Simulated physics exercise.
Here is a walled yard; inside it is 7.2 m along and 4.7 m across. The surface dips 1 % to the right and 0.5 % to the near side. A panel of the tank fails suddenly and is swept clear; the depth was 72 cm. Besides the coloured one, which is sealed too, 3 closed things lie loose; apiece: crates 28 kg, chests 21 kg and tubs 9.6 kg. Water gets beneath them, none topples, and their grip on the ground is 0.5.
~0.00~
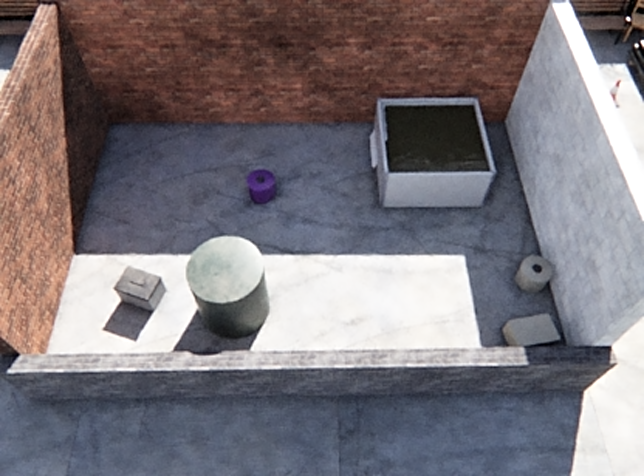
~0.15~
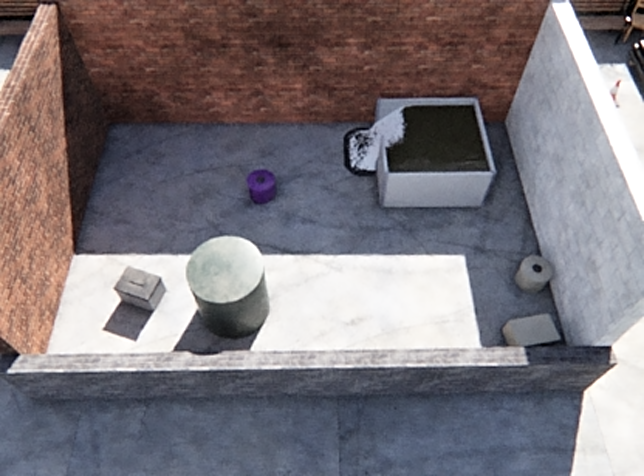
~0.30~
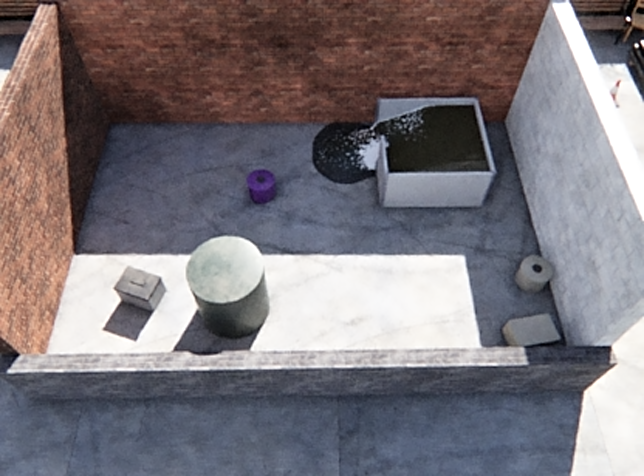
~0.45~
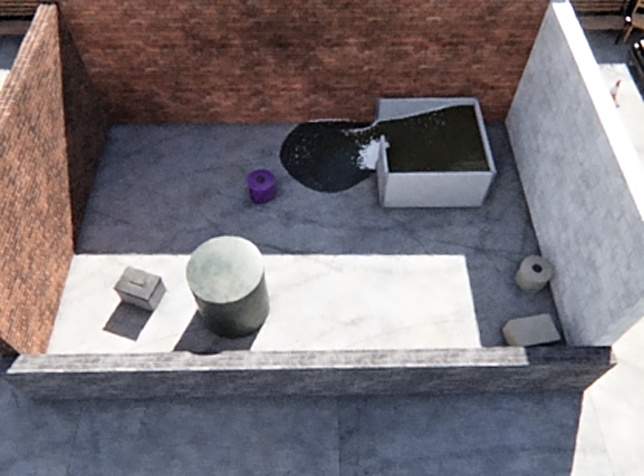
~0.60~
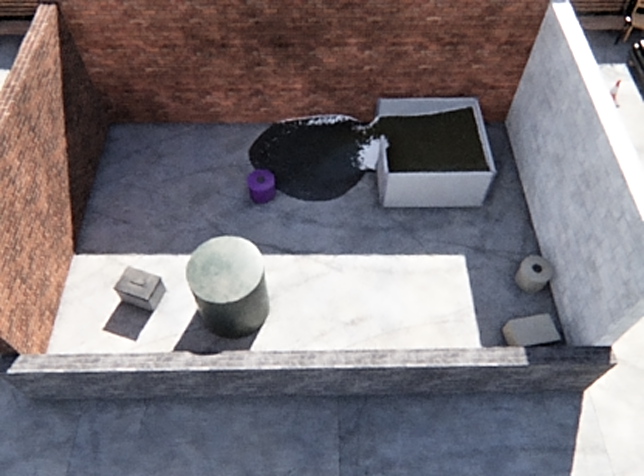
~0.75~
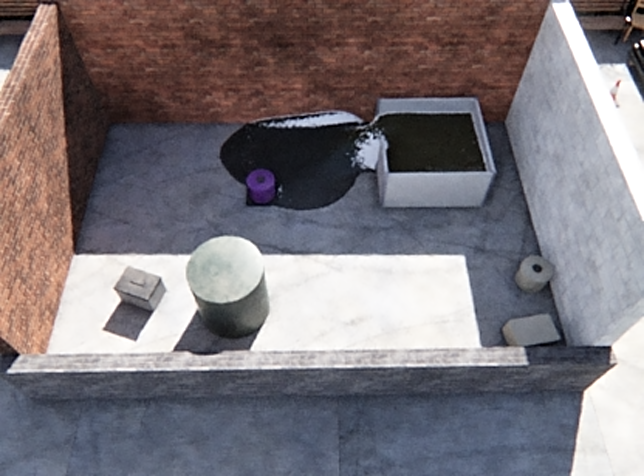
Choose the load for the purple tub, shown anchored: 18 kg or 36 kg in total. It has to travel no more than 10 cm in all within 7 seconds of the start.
Verdict: Only the higher weight holds it.
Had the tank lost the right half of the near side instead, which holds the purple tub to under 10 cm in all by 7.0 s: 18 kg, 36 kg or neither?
In that case the smaller load will do.
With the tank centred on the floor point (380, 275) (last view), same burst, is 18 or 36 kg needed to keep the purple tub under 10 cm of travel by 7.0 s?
In that case neither weight holds it.
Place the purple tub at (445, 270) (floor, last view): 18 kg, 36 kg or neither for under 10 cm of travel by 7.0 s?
Either load holds.
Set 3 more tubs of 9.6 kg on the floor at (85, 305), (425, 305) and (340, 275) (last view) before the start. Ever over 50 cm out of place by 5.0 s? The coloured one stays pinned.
In that order: More, under, under.
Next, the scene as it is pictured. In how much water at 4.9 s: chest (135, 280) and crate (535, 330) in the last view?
About 9 and 0 cm.
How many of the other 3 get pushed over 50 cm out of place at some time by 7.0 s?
1 of them.
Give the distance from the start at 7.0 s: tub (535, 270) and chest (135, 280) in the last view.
In turn: 0 cm, 120 cm.
After 1.4 s the purple tub would be 16 cm from its start with 18 kg and 0 cm from its start with 36 kg; 7 cm of water round it then.
After 3.1 s the purple tub would be 88 cm from its start with 18 kg and 2 cm from its start with 36 kg; 6 cm of water round it then.
After 4.9 s the purple tub would be 88 cm from its start with 18 kg and 2 cm from its start with 36 kg; 4 cm of water round it then.
After 7.0 s the purple tub would be 88 cm from its start with 18 kg and 2 cm from its start with 36 kg; 6 cm of water round it then.
